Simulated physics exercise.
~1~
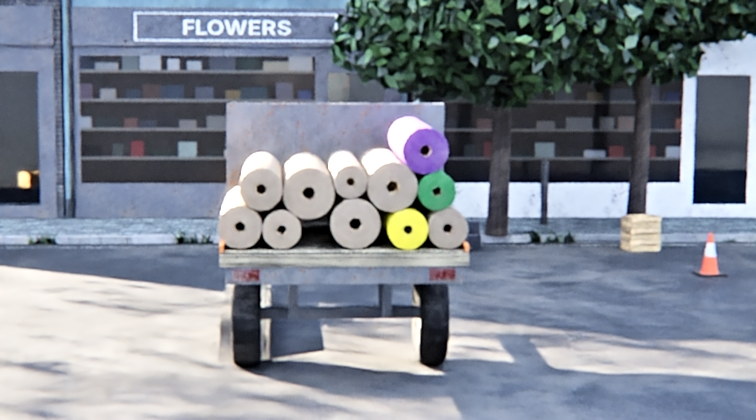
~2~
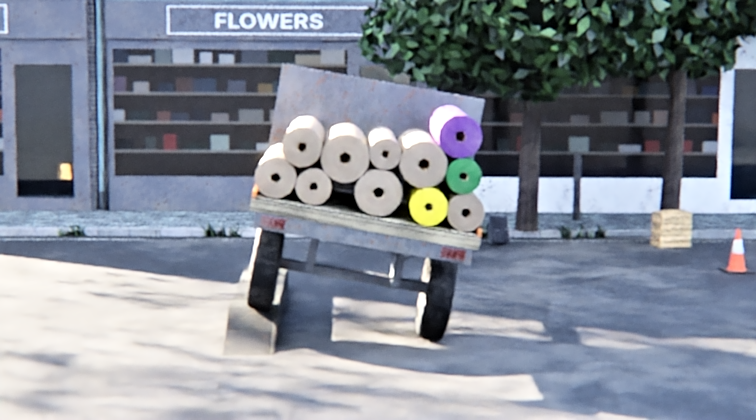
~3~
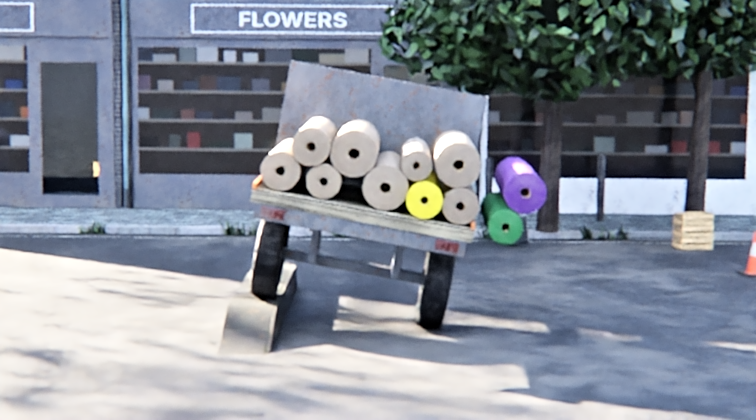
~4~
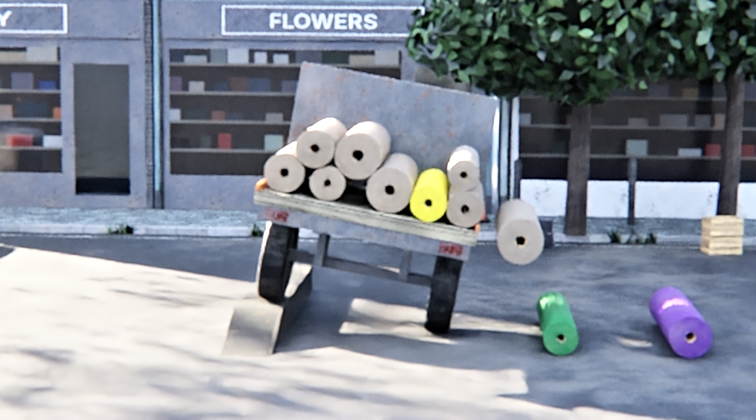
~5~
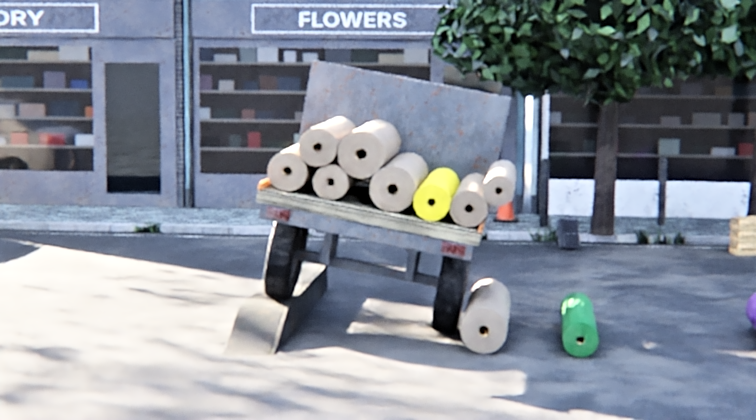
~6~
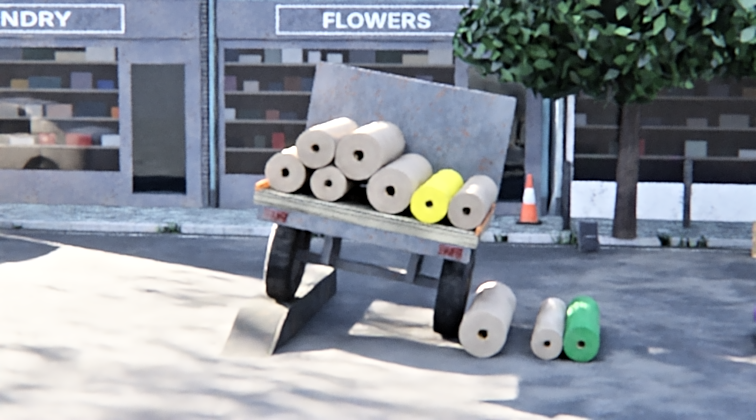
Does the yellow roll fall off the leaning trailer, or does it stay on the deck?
The yellow roll stays on the deck, though the purple and green ones drop off the right side.
